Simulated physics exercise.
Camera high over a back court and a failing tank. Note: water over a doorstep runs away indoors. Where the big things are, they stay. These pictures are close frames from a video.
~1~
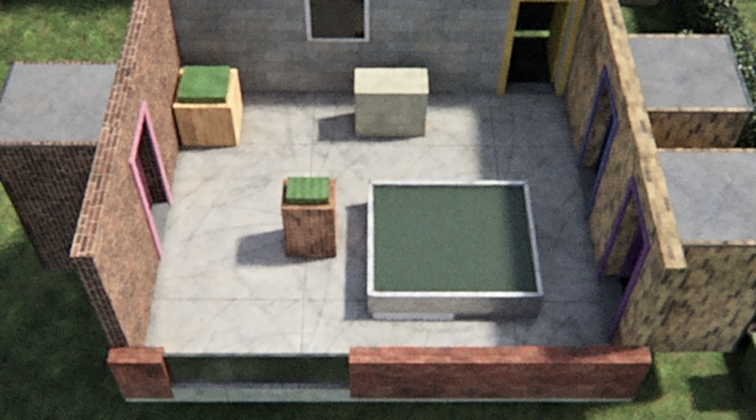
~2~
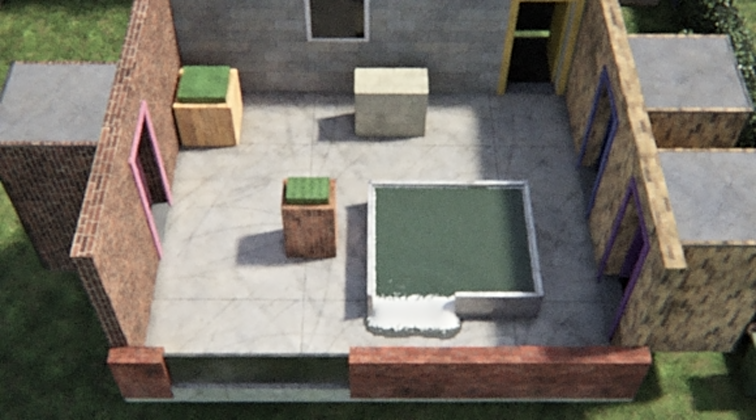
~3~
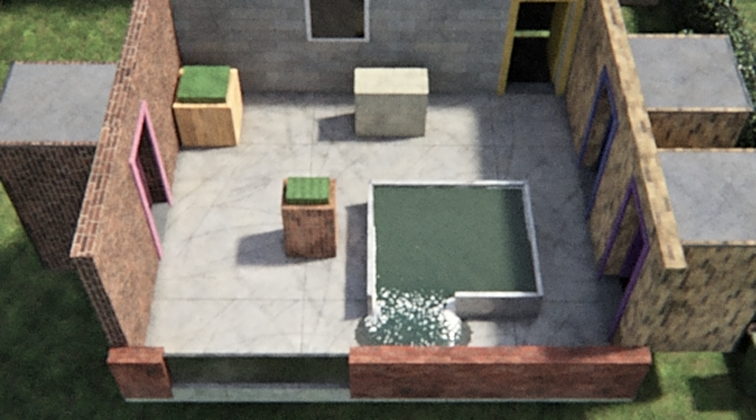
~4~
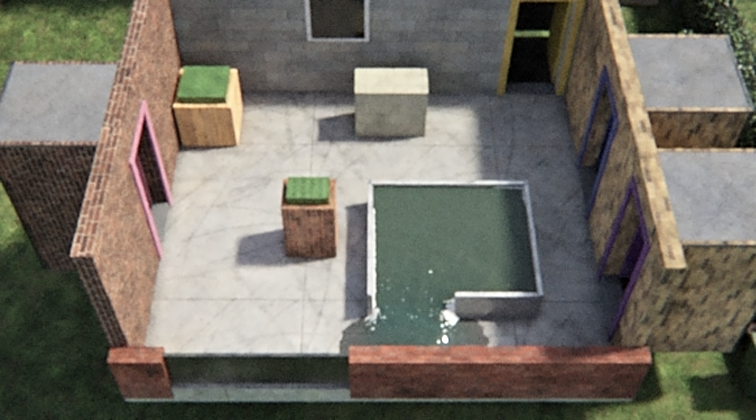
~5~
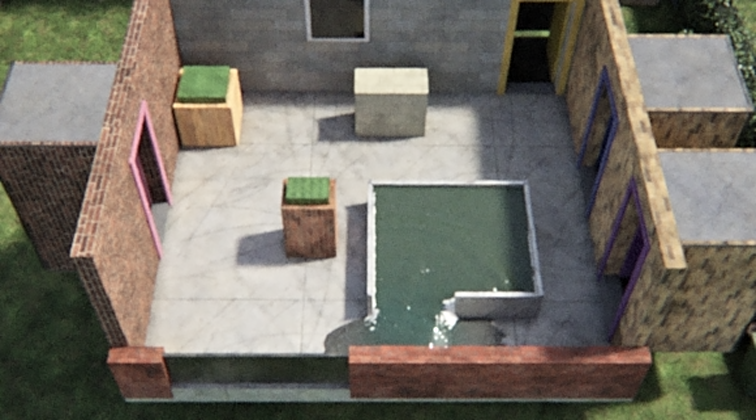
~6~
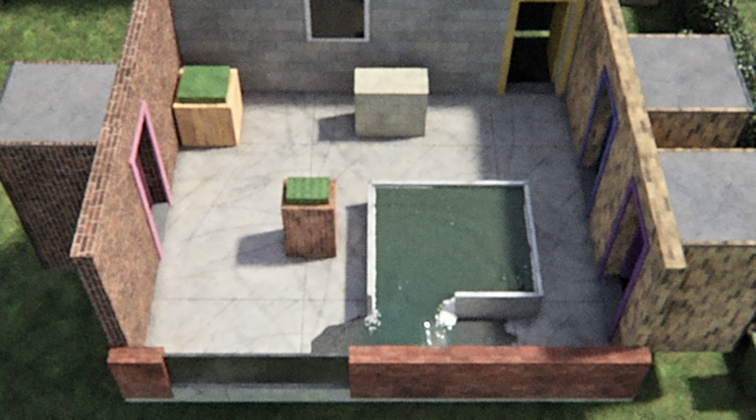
In this clip, seen from above, dark green water sits still in a rectangular tank in a walled court, then a gap opens at its front left and water pours out in white froth, spreading across the pale floor.
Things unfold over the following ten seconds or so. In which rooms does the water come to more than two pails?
Behind the yellow door, more than two pails; behind the purple door, two pails or fewer; behind the blue door, two pails or fewer; behind the pink door, two pails or fewer.
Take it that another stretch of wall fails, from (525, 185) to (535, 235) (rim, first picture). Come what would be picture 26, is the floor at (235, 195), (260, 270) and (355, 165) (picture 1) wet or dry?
Taking the spots in turn: Untouched, untouched and untouched.
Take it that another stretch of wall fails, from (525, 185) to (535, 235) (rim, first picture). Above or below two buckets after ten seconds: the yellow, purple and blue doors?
Taking each in turn, the yellow overflows, the purple falls below the limit, the blue overflows.
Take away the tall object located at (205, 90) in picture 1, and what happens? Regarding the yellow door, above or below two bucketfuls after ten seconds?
Record: Yellow door door is beyond the limit.
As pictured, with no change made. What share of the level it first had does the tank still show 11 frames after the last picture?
Some 62 per cent.
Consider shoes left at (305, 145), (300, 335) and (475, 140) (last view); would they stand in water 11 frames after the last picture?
Result, in that order: Not wetted / wetted / not wetted.
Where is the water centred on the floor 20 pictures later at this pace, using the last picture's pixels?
Somewhere around (414, 287) in the last view.
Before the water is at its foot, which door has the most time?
My answer: The yellow-painted one.
A moment on, water covers 15 % of the floor; the yellow door not reached, the purple door not reached, the blue door not reached, the pink door not reached.
Next, water covers 30 % of the floor; the yellow door not reached, the purple door wet at the sill, nothing in, the blue door not reached, the pink door not reached.
Then, water covers 45 % of the floor; the yellow door not reached, the purple door under two buckets in, the blue door wet at the sill, nothing in, the pink door wet at the sill, nothing in.
Later, water covers 75 % of the floor; the yellow door over two buckets in, the purple door under two buckets in, the blue door wet at the sill, nothing in, the pink door wet at the sill, nothing in.
In the end, water covers 95 % of the floor; the yellow door far over two buckets in, the purple door under two buckets in, the blue door wet at the sill, nothing in, the pink door wet at the sill, nothing in.
